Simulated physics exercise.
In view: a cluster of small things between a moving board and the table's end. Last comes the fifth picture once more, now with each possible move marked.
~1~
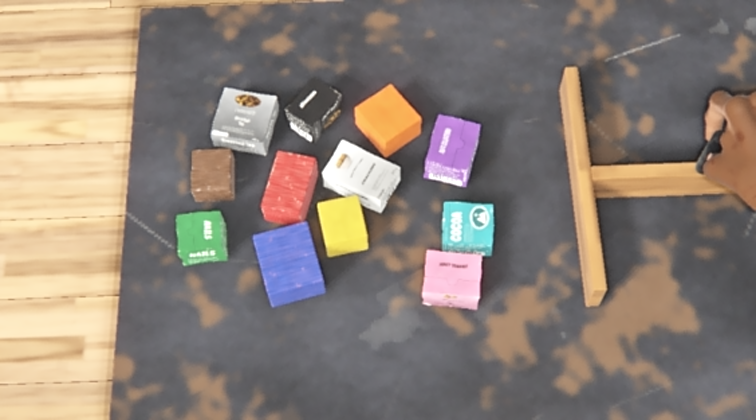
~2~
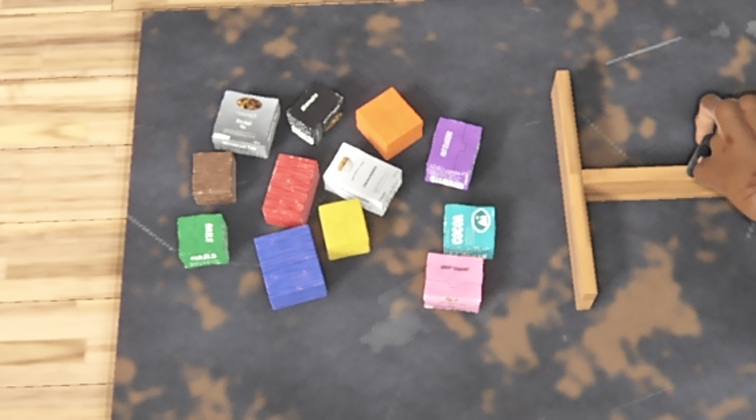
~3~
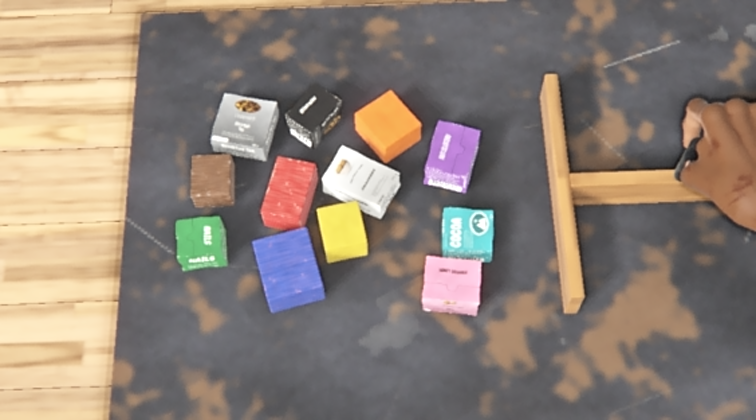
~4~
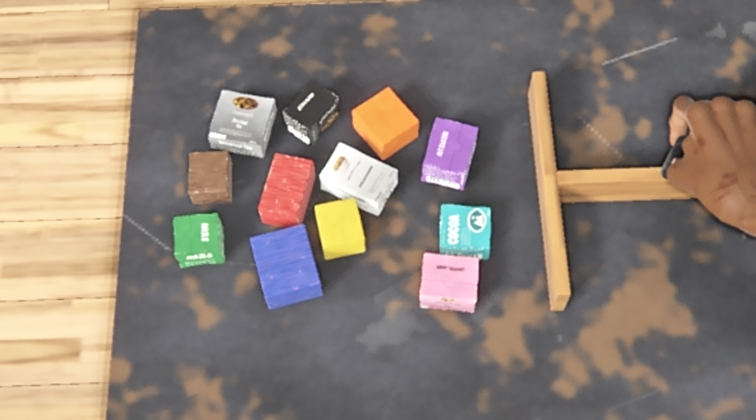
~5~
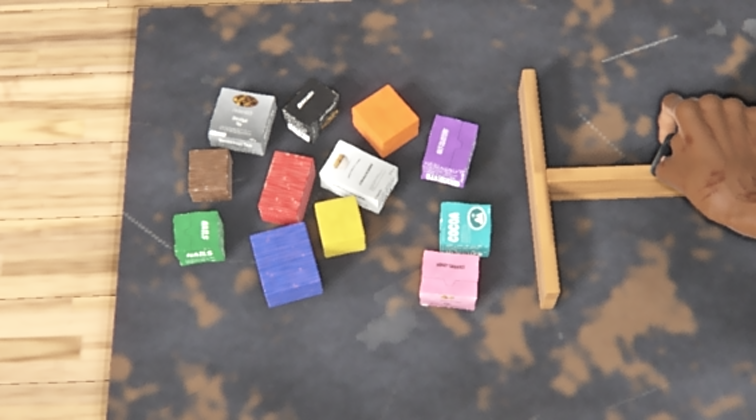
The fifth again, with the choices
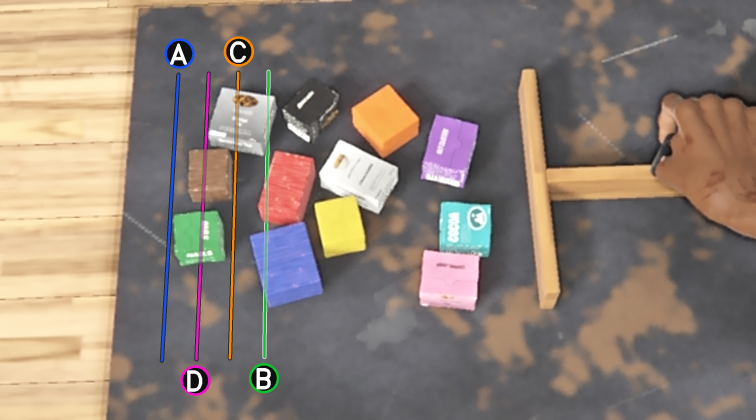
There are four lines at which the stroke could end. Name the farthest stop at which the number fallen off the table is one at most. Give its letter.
B.
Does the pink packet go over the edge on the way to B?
No.
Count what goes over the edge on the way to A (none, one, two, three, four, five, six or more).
By then, six or more.
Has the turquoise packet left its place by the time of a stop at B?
By then, yes.
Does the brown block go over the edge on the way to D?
Yes.
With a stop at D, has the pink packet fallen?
No.
On the marked copy, A at (171, 209); B at (267, 205); C at (234, 206); D at (203, 207).
Taking B. A third of the way, board (442, 179); pink packet (412, 283); orange block (373, 114).
Two thirds of the way, board (343, 182); brown block (173, 173); grey packet (220, 116).
When it is over, board (268, 185); brown block (125, 165); green box (126, 246); none fallen.
As for the rest, A drops eight; C drops three; D drops six.
